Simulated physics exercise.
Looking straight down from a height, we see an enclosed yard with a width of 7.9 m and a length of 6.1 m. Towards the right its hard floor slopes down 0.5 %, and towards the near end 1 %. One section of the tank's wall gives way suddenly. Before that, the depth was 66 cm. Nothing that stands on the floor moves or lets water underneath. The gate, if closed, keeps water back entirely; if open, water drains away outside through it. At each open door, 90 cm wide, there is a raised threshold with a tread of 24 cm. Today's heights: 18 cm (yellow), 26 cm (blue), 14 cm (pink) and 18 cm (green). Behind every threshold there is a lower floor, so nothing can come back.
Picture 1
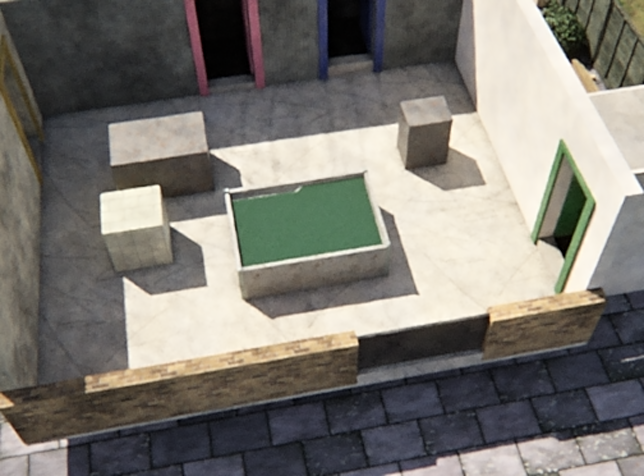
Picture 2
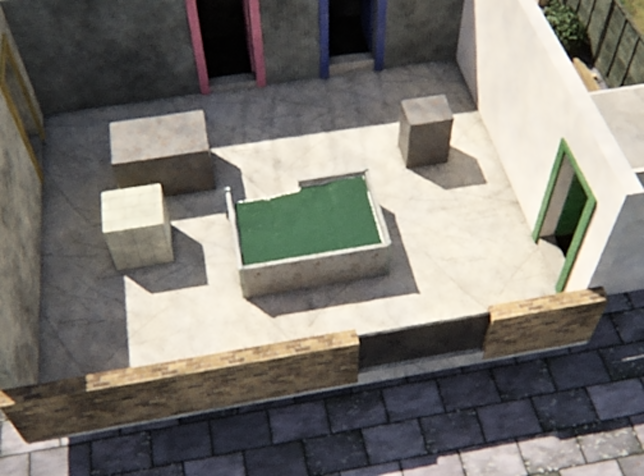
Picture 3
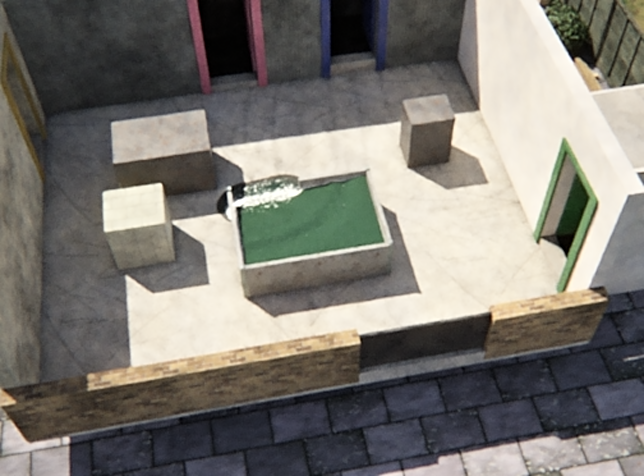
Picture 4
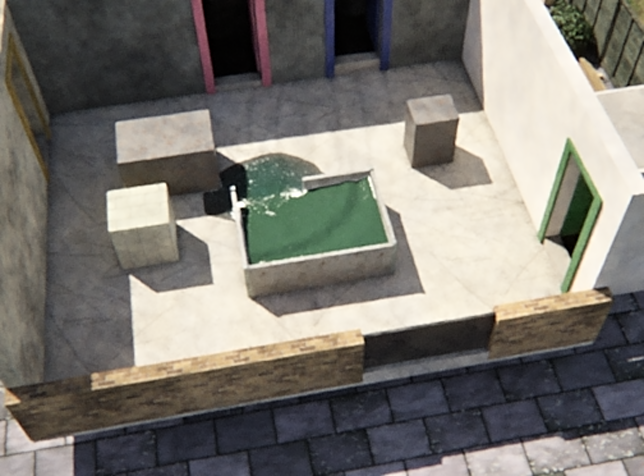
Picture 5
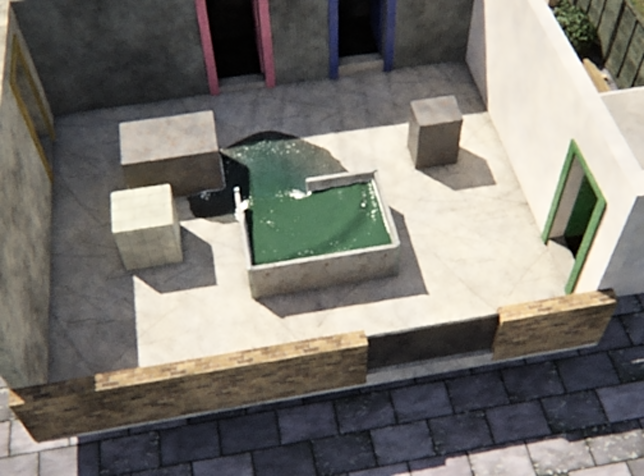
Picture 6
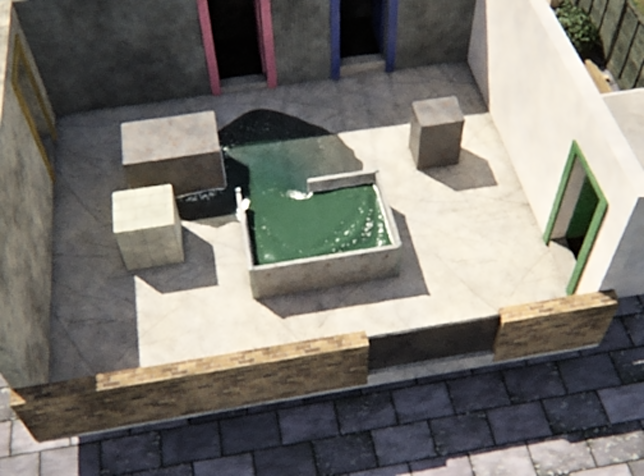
Walled yard with coloured doorways, green water pouring through a gap in a raised tank's far side and spreading across the pale floor.
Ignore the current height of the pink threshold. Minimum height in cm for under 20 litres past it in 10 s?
Approx. 27 cm.
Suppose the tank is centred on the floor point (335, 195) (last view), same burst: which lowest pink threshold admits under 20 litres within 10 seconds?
Roughly 27 cm is needed.
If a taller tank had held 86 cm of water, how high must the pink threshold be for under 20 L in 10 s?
About 38 cm.
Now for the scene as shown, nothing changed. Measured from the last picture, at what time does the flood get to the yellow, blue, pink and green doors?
Arrival times - yellow: 2.2 s; blue: 1.0 s; pink: 0.2 s; green: 4.5 s.
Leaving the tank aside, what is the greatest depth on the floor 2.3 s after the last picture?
Up to some 24 centimetres, I'd say.
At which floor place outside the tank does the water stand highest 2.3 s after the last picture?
Check close to (251, 101).
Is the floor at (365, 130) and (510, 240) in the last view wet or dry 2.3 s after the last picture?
Note: Point one reached; point two not yet reached.
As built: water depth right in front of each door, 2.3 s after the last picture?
Depth (cm): Yellow 6 / blue 11 / pink 24 / green 0.
Then, 0.7 s after the last picture water covers 20 % of the floor, deepest (34 cm) near (271, 211); 26 cm at the pink door, 18 litres in over its 14 cm threshold.
Then, 2.3 s after the last picture water covers 35 % of the floor; 24 cm at the pink door, 160 litres in over its 14 cm threshold.
Then, 9.3 s after the last picture water covers 90 % of the floor, deepest (10 cm) near (301, 371); 5 cm at the pink door, 195 litres in over its 14 cm threshold.
At the pink door as built, the water peaked near 34 cm, 1.1 s after the last picture.
With a threshold of 25 cm, 34 litres would have come in within the 10 s; with 34 cm, 2 litres. So under 20 litres takes about 27 cm.
